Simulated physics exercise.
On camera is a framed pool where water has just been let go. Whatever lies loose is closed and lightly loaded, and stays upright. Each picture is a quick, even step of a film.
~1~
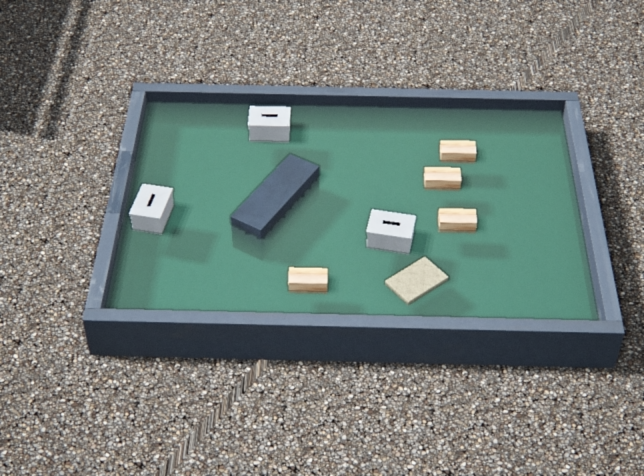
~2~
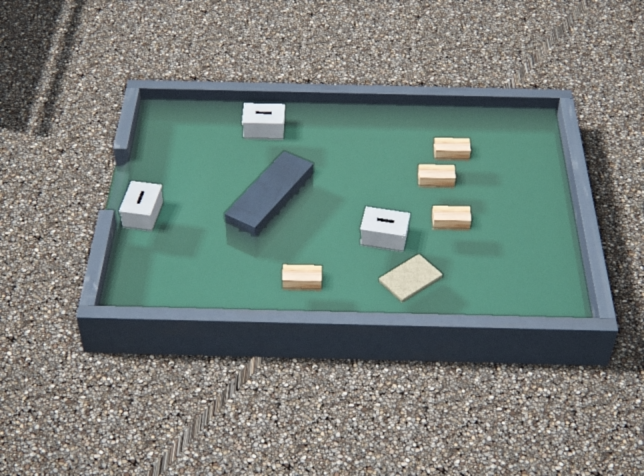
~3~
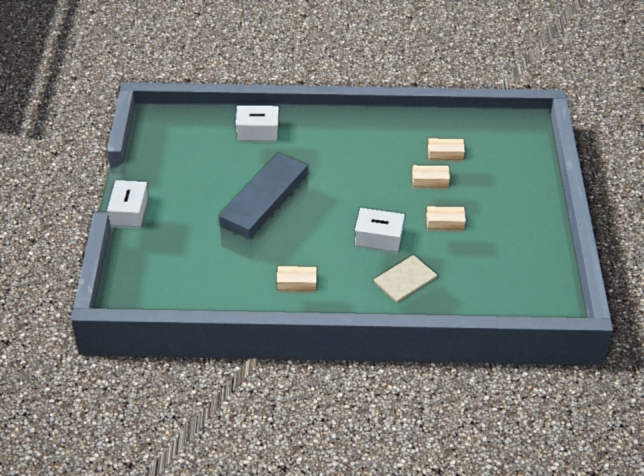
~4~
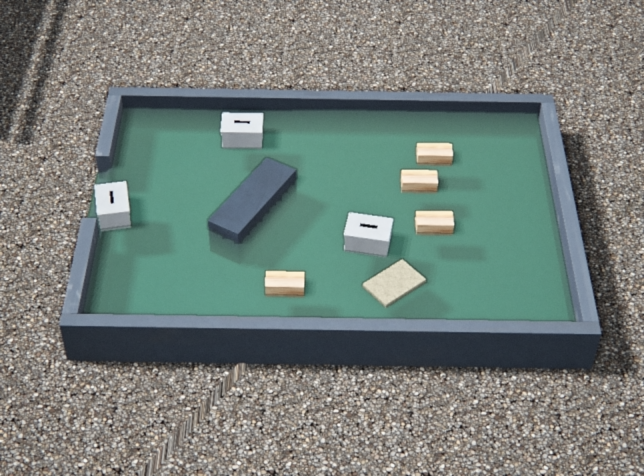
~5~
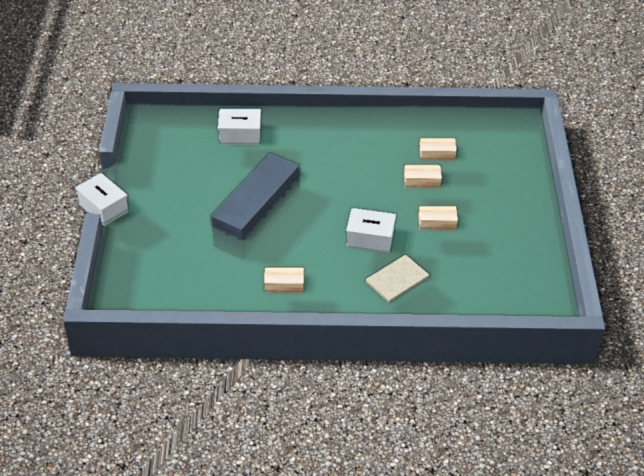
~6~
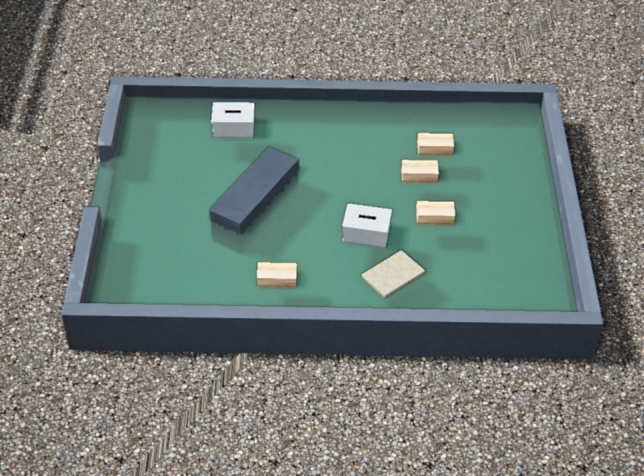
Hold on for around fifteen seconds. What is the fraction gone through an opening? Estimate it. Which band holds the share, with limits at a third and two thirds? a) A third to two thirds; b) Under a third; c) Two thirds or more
The answer is b.
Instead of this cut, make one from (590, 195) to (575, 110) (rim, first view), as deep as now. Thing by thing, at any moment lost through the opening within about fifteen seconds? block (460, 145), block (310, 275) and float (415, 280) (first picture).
Sequentially, I'd put it as swept away, not lost, not lost.
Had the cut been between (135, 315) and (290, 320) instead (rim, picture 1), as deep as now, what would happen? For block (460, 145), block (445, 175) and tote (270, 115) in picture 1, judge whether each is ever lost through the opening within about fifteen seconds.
For the three items in order: Contained, contained, contained.
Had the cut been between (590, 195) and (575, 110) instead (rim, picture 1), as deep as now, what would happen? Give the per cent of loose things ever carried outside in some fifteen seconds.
Share reached: 40 %.
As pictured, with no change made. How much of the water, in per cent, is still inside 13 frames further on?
Estimate: Near 86 in a hundred.
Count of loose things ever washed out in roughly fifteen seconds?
By my count, 2.
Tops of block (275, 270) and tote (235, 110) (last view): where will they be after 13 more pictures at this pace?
They'd be somewhere near (222, 272) and (177, 132).
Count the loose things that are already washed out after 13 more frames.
1.
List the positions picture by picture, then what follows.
A tote at (270, 116) floats; a block at (308, 276) floats; 0 of 8 have shifted, in the first picture.
A tote at (264, 113) floats; a block at (302, 273), afloat; 0 of 8 have shifted, in the second picture.
A tote at (257, 116) floats; a block at (297, 275), afloat; 1 of 8 have shifted, in the third picture.
A tote at (242, 123), afloat, close to its start; a block at (285, 279), afloat; 1 of 8 have shifted, in the fourth picture.
A tote at (240, 119), afloat, close to its start; a block at (284, 276), afloat, close to its start; 2 of 8 have shifted, in the fifth picture.
A tote at (233, 112), afloat, close to its start; a block at (277, 271), afloat, close to its start; 3 of 8 have shifted, in the sixth picture.
A moment on, 1 of 8 are out; 7 afloat.
Next, 1 of 8 are out; 7 afloat.
Later, 1 of 8 are out; 7 afloat.
In the end, 2 of 8 are out; 6 afloat.
